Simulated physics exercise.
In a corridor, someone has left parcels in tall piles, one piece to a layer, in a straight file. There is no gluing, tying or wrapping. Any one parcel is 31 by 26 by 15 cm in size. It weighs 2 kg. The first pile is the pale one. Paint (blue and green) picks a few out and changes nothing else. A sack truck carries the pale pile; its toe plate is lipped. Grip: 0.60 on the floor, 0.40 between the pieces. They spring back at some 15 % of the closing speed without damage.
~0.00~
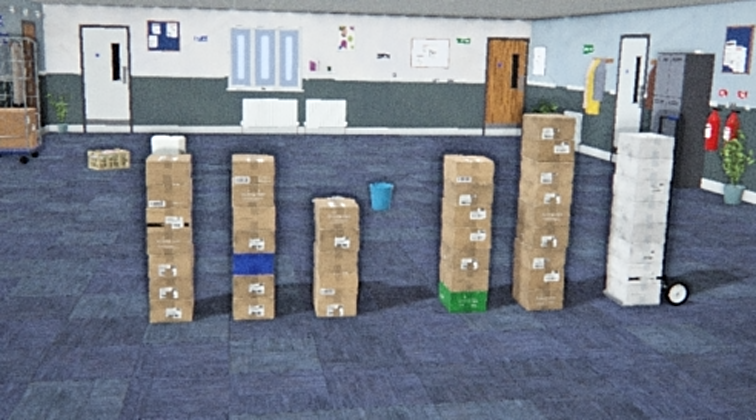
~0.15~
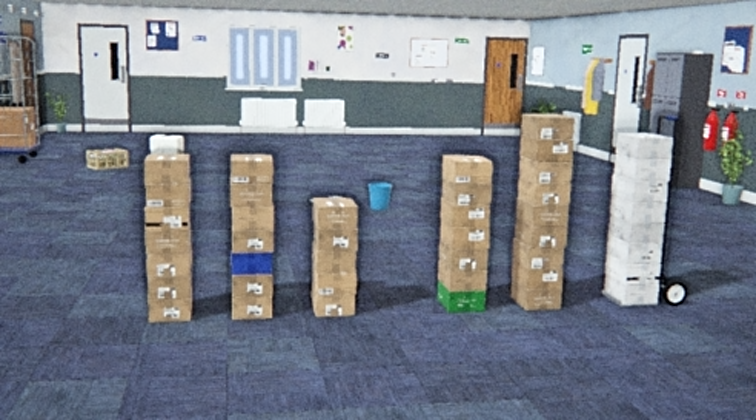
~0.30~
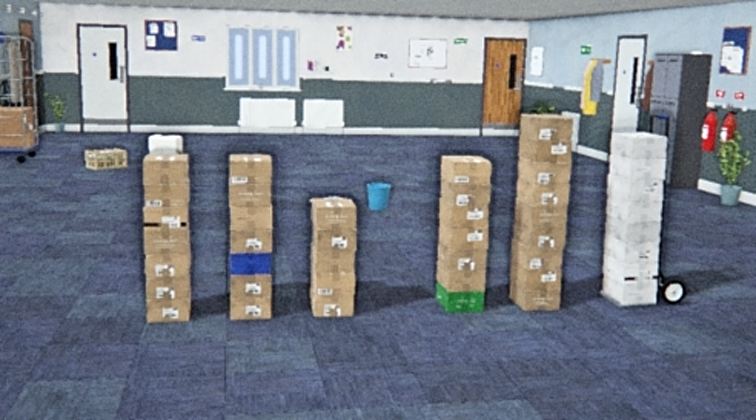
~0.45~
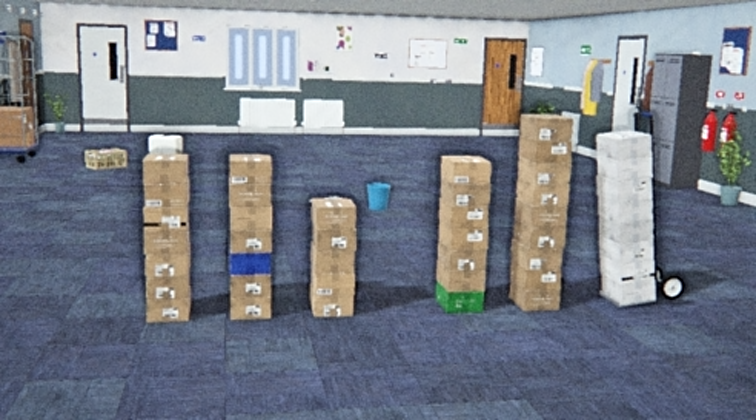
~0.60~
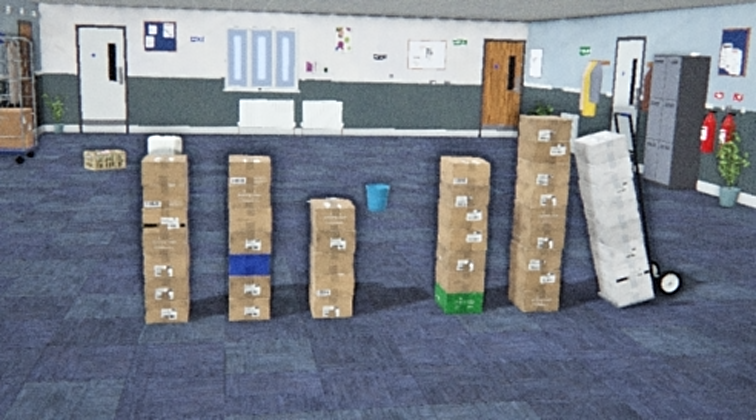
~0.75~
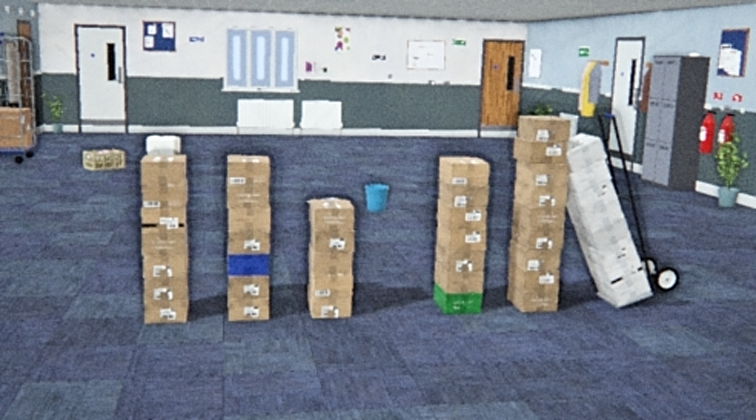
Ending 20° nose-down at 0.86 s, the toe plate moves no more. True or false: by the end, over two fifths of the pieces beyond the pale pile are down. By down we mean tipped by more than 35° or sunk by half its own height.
True.
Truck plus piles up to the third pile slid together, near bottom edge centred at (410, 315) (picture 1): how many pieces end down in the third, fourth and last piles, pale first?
The tally would be third 6, then fourth 5, then last 7.
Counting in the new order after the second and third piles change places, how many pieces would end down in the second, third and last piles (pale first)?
In that case second 7, third 9, last 7.
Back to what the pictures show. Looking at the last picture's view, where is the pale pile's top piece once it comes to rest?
(489, 226).
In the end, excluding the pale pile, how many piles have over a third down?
Count: 5.
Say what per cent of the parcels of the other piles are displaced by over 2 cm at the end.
The shifted ones make up 95 per cent.
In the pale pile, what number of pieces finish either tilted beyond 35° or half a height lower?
7.
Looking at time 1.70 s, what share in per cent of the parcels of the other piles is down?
5 per cent.
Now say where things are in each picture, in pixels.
In the first frame (places mark the middle of the side facing us), truck frame (674, 157) 0° forward; green parcel (469, 302); blue parcel (253, 264); the rest undisturbed.
The second frame shows truck frame (672, 157) 0° forward; blue parcel (252, 264).
The third frame shows truck frame 2° forward; blue parcel (251, 264).
The fourth frame shows truck frame (652, 153) 8° forward, top of the pale pile leaning 7°; blue parcel (250, 264); the rest undisturbed.
The fifth frame shows truck frame (635, 153) 14° forward, top of the pale pile leaning 16°; blue parcel (249, 265); the rest undisturbed.
The sixth frame shows truck frame (622, 153) 19° forward, top of the pale pile leaning 25°; blue parcel (248, 265); green parcel (464, 304); one has shifted.
After 1.70 s, 8 of the pale pile down; 2 of the 35 other parcels down; green parcel leaning 12°.
After 3.58 s, 7 of the pale pile down; 19 of the 35 other parcels down; green parcel leaning 49°; blue parcel leaning 26°.
At rest (6.8 s), 7 of the pale pile down; 32 of the 35 other parcels down; green parcel leaning 49°; blue parcel leaning 45°, 10 cm lower. That is 91 per cent. As the last picture would show them, middles, green parcel near (443, 288), blue parcel near (189, 275).
